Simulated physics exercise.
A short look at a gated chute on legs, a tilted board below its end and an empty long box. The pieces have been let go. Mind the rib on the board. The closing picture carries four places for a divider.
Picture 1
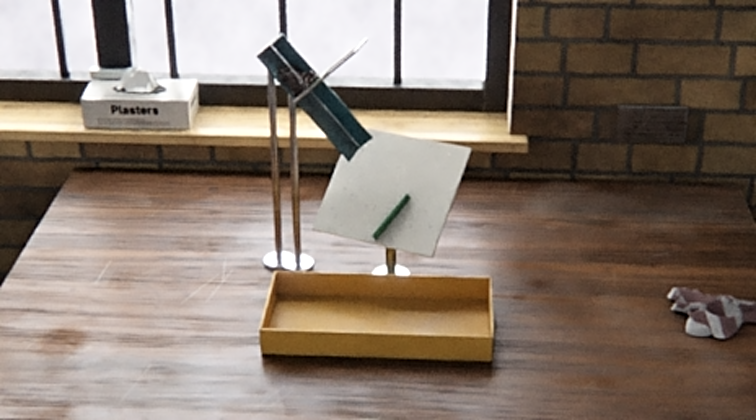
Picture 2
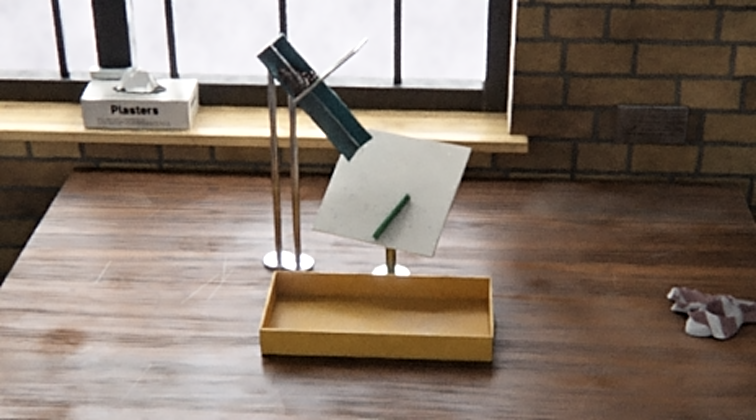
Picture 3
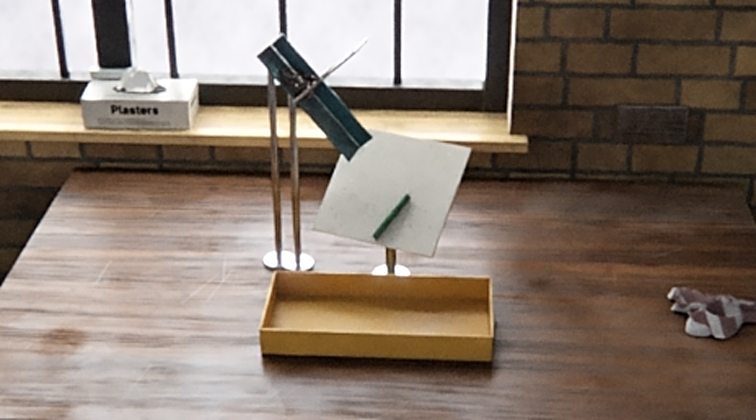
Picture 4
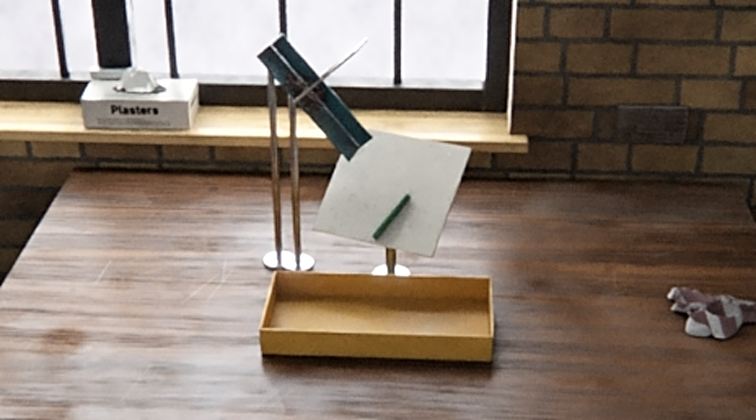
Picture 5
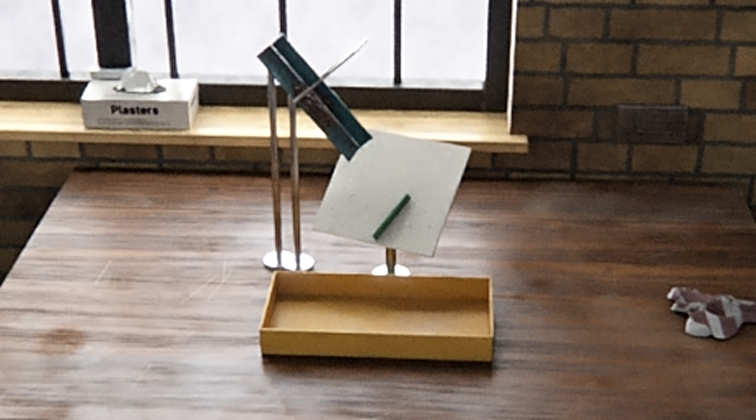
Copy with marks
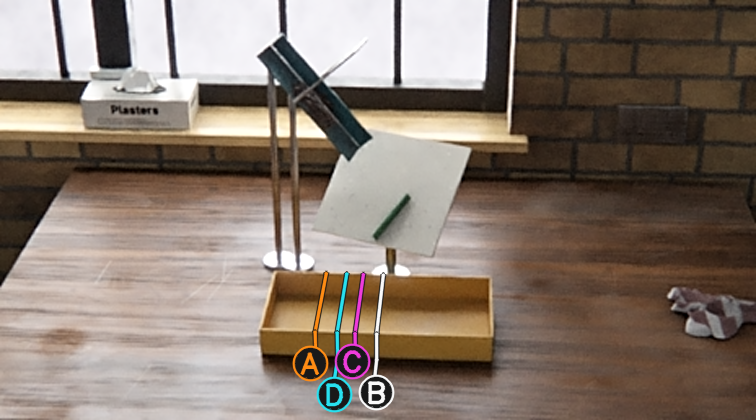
A wooden tabletop by a barred window and a brick wall is seen from slightly above. A dark teal chute on thin metal legs slopes down rightward to a tilted white board with a green rib, behind an empty yellow box, with a white "Plasters" box on the sill and a crumpled greyish cloth at right. Small, indistinct pieces slide a short way down the chute, while the camera and everything else stay still.
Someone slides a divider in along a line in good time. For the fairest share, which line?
Choose D.
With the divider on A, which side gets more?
More lands on the right.
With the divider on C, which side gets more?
Left.
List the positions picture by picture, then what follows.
Load behind the gate (299, 80), chocolate balls; lip of the chute (354, 155), sloping fairly steeply, in the first picture.
Middle of the board (391, 189), tilted fairly steeply; middle of its low edge (370, 242); of its high edge (411, 136), in the second picture.
Front corners of the box (260, 329) and (492, 337), empty; front of the load (308, 95), in the third picture.
Middle of the load (309, 91); its front (322, 104), roughly a quarter of the way to the lip; rib from (408, 194) to (373, 236), in the fourth picture.
Middle of the load (314, 97); its front (336, 122), roughly half of the way to the lip, in the fifth picture.
On the marked copy, line A crosses the front rim at (315, 331); line B crosses the front rim at (376, 333); line C crosses the front rim at (355, 332); line D crosses the front rim at (337, 332).
With A, of what is caught, about a tenth on the left of the divider, almost all on the right.
With B, of what is caught, the larger part on the left of the divider, about a tenth on the right.
With C, of what is caught, the larger part on the left of the divider, roughly a quarter on the right.
With D, of what is caught, roughly half on the left of the divider, roughly half on the right.
